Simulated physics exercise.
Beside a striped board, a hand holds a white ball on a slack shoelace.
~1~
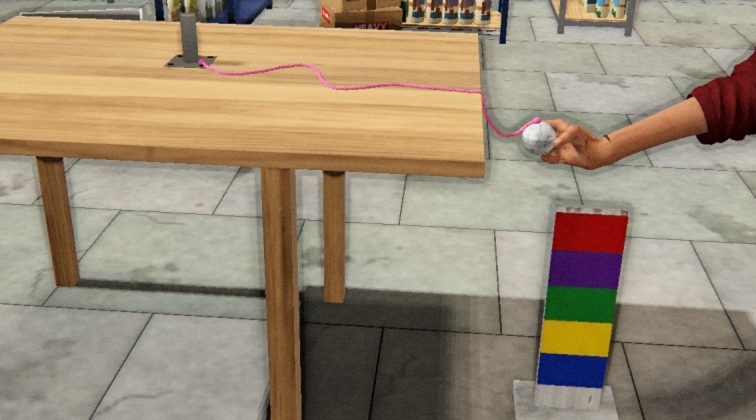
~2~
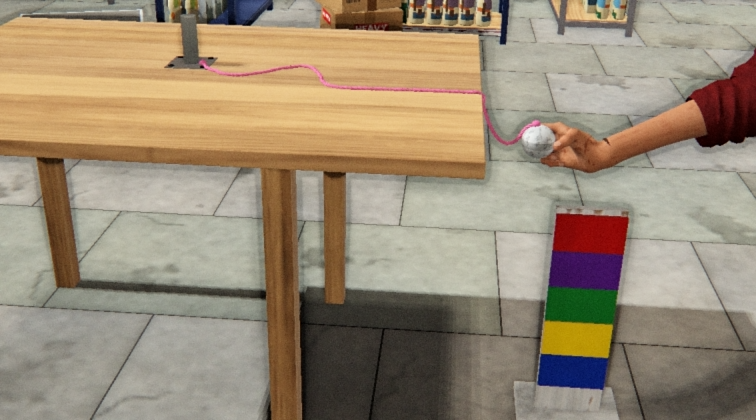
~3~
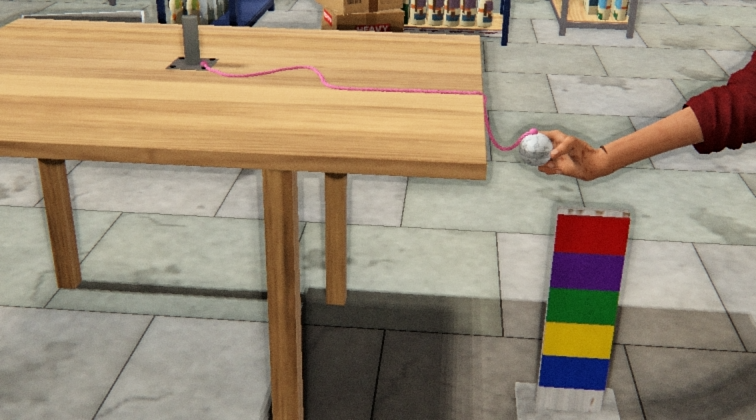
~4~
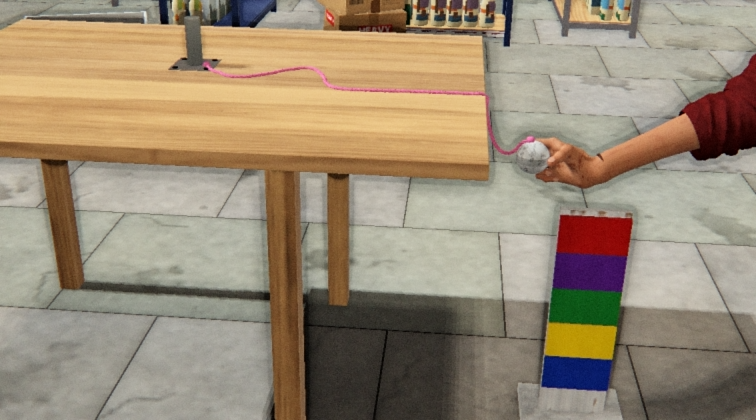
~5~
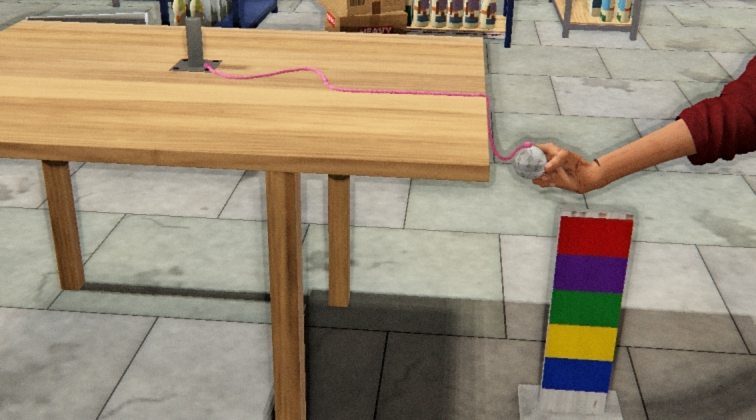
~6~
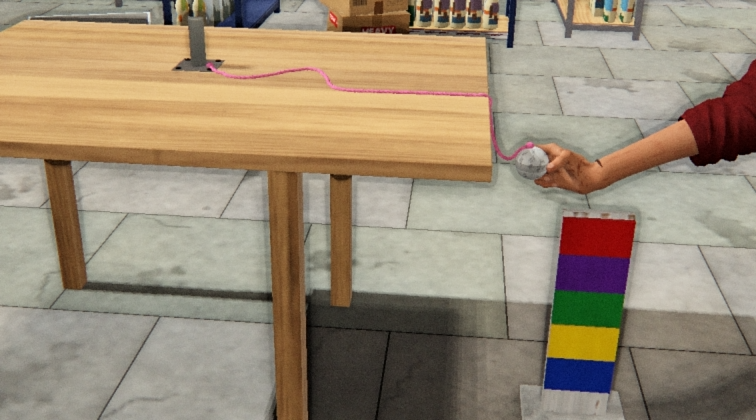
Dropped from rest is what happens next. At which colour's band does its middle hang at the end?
The purple band.
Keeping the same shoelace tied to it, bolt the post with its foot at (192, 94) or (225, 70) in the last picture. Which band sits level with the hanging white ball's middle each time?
Answer, in order: Green, green.
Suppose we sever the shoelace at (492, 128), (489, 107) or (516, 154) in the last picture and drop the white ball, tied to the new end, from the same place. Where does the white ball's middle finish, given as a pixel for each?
So, going through them: (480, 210) first, (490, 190) next, (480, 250) last.
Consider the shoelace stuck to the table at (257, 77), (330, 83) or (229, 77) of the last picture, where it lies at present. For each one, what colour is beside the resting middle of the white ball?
Going through them one at a time, the answers are purple; red; purple.
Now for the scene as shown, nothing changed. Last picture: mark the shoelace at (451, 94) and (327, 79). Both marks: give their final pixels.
They end up around (488, 129) and around (376, 82).
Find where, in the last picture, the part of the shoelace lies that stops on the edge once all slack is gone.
Look close to (418, 93) - that's the one.
Early on, ball near (521, 265); level with purple.
Midway, ball near (453, 252); level with purple.
Near the end, ball near (490, 265); level with purple.
Finally, ball near (480, 264); level with purple. Its centre hangs level with the purple band.
